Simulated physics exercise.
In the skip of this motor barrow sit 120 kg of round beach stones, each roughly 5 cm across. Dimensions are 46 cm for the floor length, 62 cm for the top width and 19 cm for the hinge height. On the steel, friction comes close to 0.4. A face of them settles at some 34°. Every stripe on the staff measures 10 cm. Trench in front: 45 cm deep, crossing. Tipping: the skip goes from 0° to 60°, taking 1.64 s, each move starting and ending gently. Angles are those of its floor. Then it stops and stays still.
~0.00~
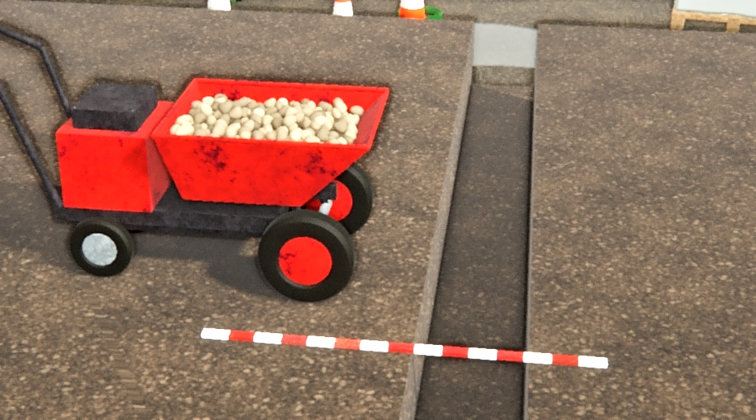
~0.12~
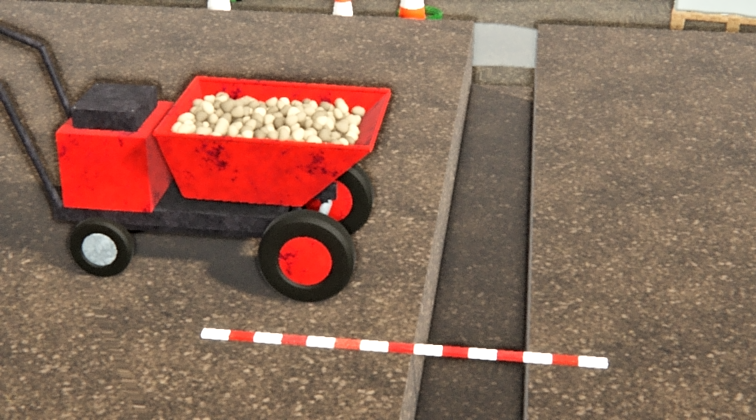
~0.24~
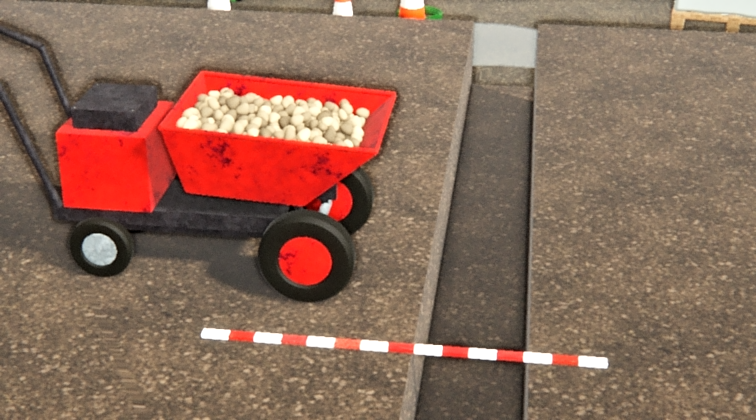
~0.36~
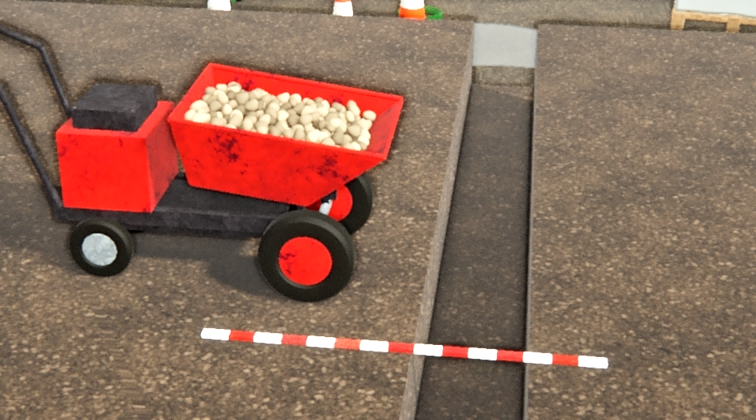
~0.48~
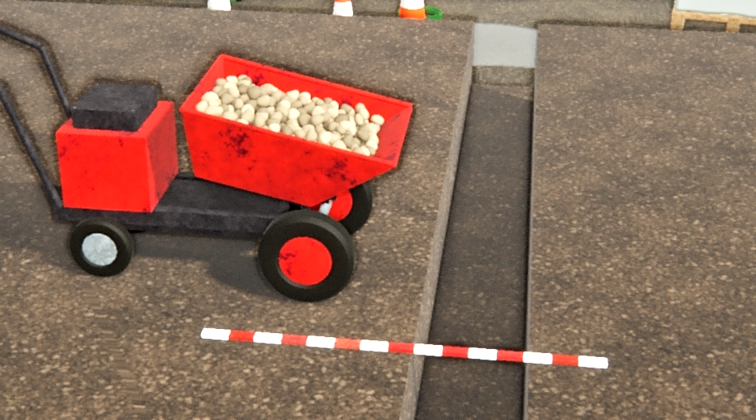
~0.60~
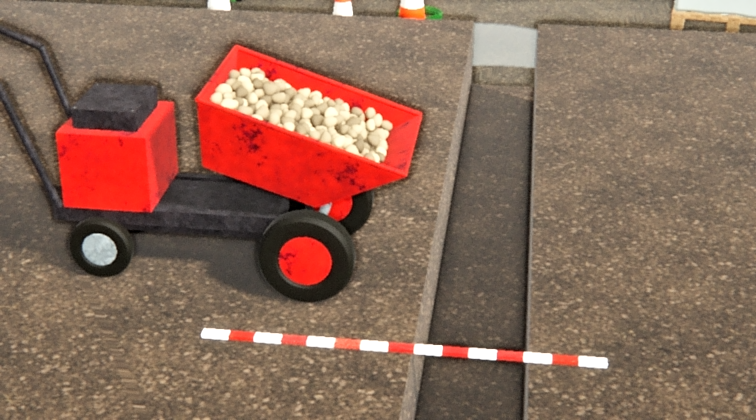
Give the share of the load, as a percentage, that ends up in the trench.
96 %.
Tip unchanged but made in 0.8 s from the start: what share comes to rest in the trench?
85 %.
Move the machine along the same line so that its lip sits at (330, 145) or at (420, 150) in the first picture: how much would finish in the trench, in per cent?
I'd expect close to 100 per cent at the first and 50 per cent at the second.
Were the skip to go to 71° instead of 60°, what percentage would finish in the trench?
Around 100 per cent would finish in the trench.
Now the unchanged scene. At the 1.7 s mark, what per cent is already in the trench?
Some 45 per cent.
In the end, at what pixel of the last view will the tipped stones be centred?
The middle should be near (488, 356).
After 1.2 s the floor is at 51°; 99 % in the skip, 1 % in the trench; the foremost stones are at (458, 223).
After 1.7 s the floor is at 60°; 55 % in the skip, 44 % in the trench, 1 % past the trench; the foremost stones are at (550, 288).
After 2.1 s the floor is at 60°; 27 % in the skip, 69 % in the trench, 4 % past the trench; the foremost stones are at (624, 289).
After 4.0 s the floor is at 60°; 0 % in the skip, 96 % in the trench, 4 % past the trench; the foremost stones are at (656, 281).
